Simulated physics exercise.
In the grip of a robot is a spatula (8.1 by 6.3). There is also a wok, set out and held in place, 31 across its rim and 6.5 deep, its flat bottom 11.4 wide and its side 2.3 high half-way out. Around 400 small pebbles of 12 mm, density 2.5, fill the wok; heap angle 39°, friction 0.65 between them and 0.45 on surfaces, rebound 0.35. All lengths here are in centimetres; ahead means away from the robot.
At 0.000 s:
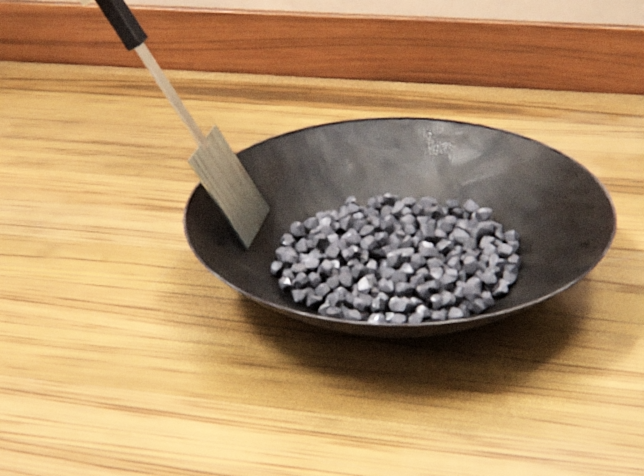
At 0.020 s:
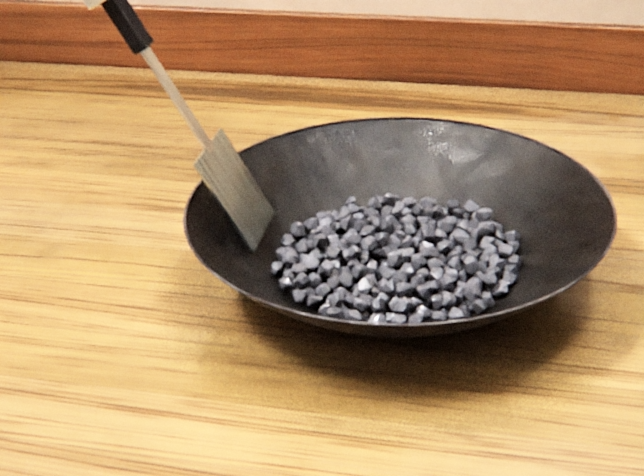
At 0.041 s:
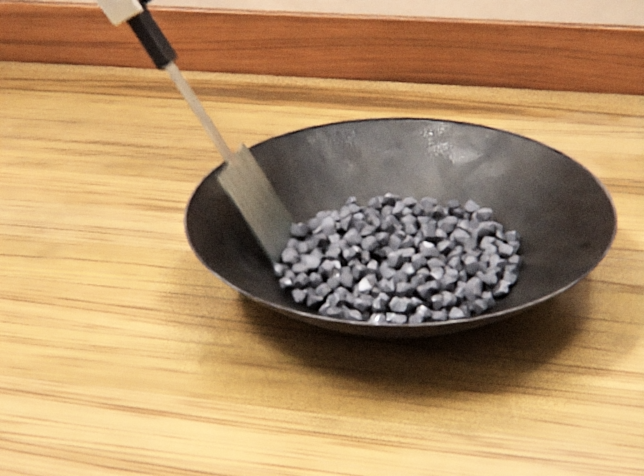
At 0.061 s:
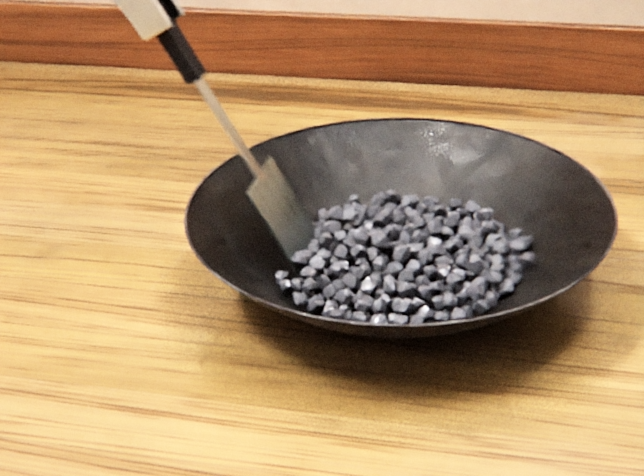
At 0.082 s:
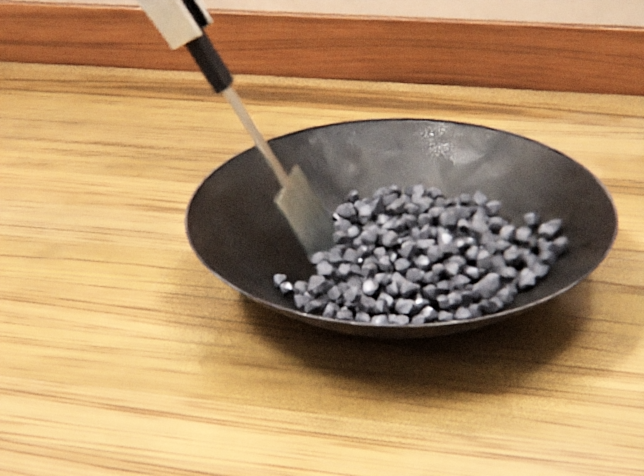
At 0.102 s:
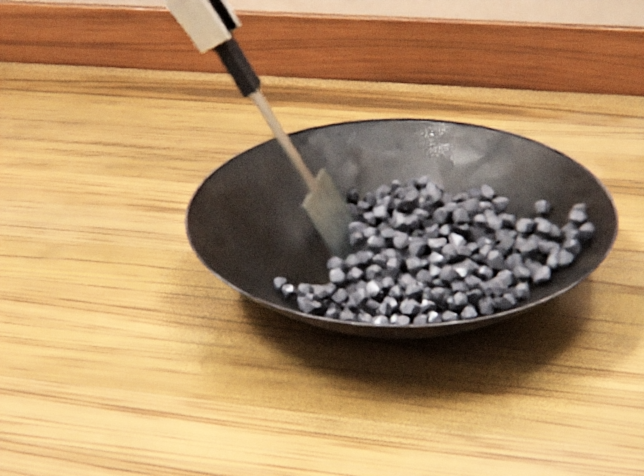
The clip shows a dark wok of small grey pebbles on a wooden surface as a spatula, held by a partly visible white and black device, moves in from the left and pushes the pebbles rightward, spreading them toward the right side.
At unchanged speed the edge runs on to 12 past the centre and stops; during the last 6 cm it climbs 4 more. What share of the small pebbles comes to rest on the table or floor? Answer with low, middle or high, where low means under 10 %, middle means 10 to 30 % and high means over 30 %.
High.
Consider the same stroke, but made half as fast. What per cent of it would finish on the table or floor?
Near 25 %.
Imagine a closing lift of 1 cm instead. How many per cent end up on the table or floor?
40 per cent.
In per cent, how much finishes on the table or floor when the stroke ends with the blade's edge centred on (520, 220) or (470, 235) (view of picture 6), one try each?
I'd say some 25 per cent, then some 5 per cent.
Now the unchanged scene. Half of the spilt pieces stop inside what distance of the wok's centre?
It's around 36 cm.
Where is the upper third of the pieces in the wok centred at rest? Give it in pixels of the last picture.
About (487, 271).
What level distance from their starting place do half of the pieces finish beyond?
Roughly 7 cm.
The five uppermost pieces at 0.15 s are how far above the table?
Height: Approx. 8 cm.
By 0.15 s, sloping 61°, highest piece 8 above the table; 402 in the wok, 1 on the blade or in flight.
By 0.20 s, sloping 61°, highest piece 9 above the table; 394 in the wok, 9 on the blade or in flight.
By 0.43 s, sloping 61°, highest piece 15 above the table; 249 in the wok, 93 on the table or floor, 61 on the blade or in flight.
By 1.48 s, sloping 61°, highest piece 7 above the table; 249 in the wok, 154 on the table or floor.
Final count, 249 in the wok, 154 on the table or floor. That is 38 % on the table or floor.
